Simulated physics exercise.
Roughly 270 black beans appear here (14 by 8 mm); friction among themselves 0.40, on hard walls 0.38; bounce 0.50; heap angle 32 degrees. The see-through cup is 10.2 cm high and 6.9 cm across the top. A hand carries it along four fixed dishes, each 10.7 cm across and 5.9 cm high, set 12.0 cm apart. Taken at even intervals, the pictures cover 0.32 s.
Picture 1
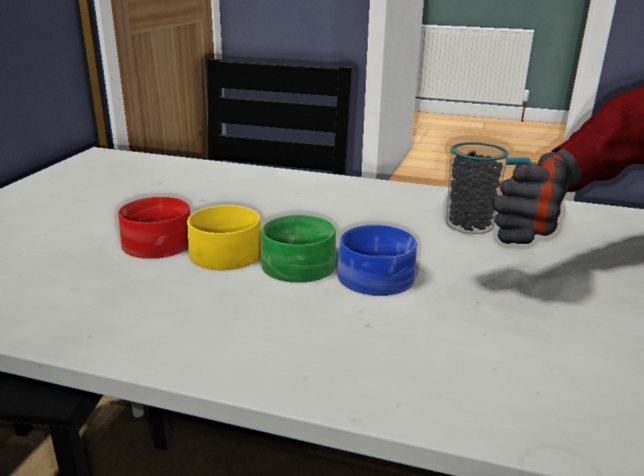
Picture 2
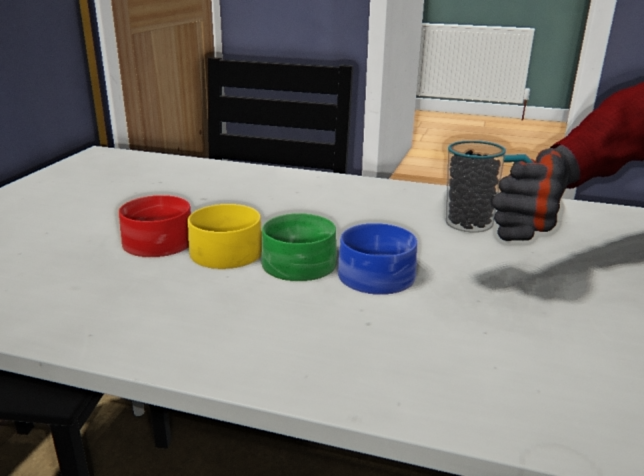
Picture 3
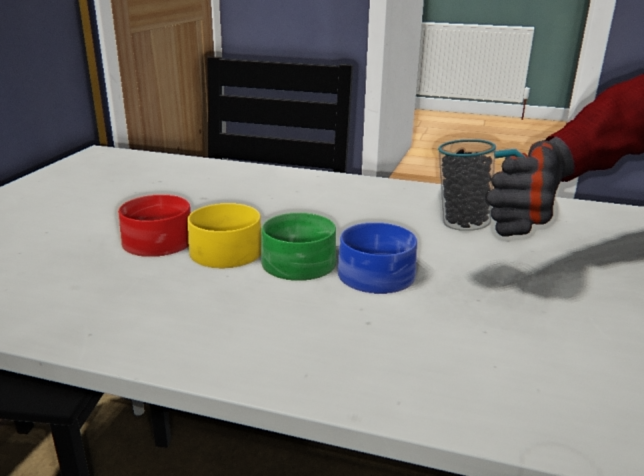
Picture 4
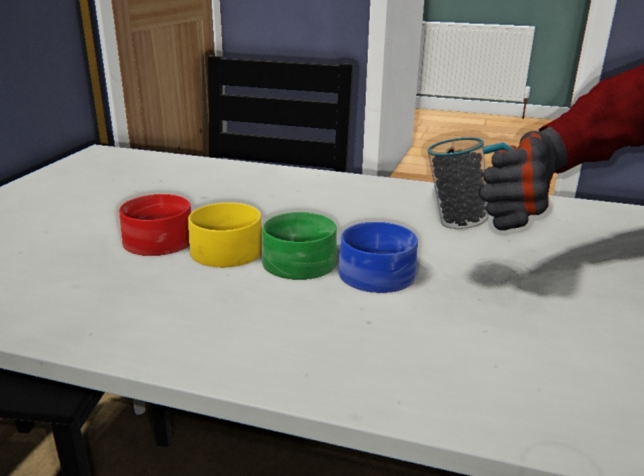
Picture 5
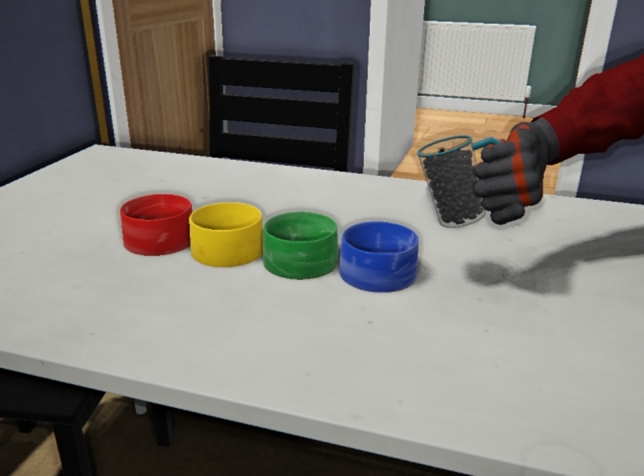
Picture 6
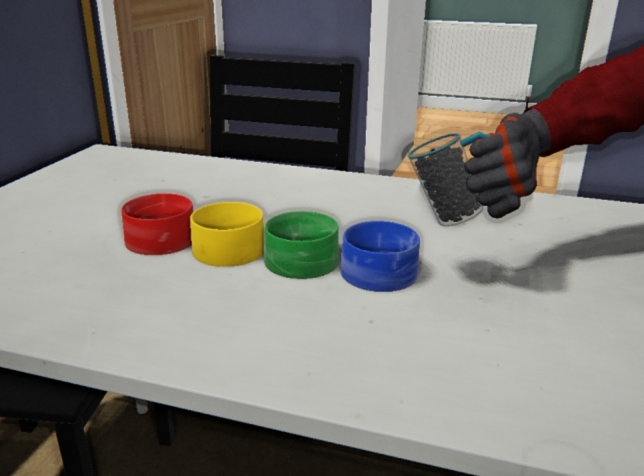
Gloved hand holding a clear cup of black beans, moving it slightly left while tilting it left near four coloured dishes.
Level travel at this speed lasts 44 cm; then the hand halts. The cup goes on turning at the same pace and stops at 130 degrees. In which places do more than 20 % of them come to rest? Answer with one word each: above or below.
Red below, blue below, green above, yellow below, counter below.
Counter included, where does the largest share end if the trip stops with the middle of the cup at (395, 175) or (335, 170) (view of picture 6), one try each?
Most lands at blue on the first run and at green on the second.
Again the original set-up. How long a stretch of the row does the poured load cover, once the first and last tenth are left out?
It covers some 6 centimetres of the row.
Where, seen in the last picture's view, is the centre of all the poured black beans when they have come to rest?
Approximately (294, 246) in the last view.
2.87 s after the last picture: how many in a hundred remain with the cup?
About 0 percent.
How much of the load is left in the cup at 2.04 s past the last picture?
Some 0 per cent of the load.
Then, 1.22 s after the last picture, tilt 130 degrees; cup holds 0 %, green 100 %.
Then, 2.04 s after the last picture, tilt 130 degrees; cup holds 0 %, green 100 %.
Then, 2.87 s after the last picture, tilt 130 degrees; cup holds 0 %, green 100 %.
In the end, red 0 %, blue 0 %, green 100 %, yellow 0 %, counter 0 %.
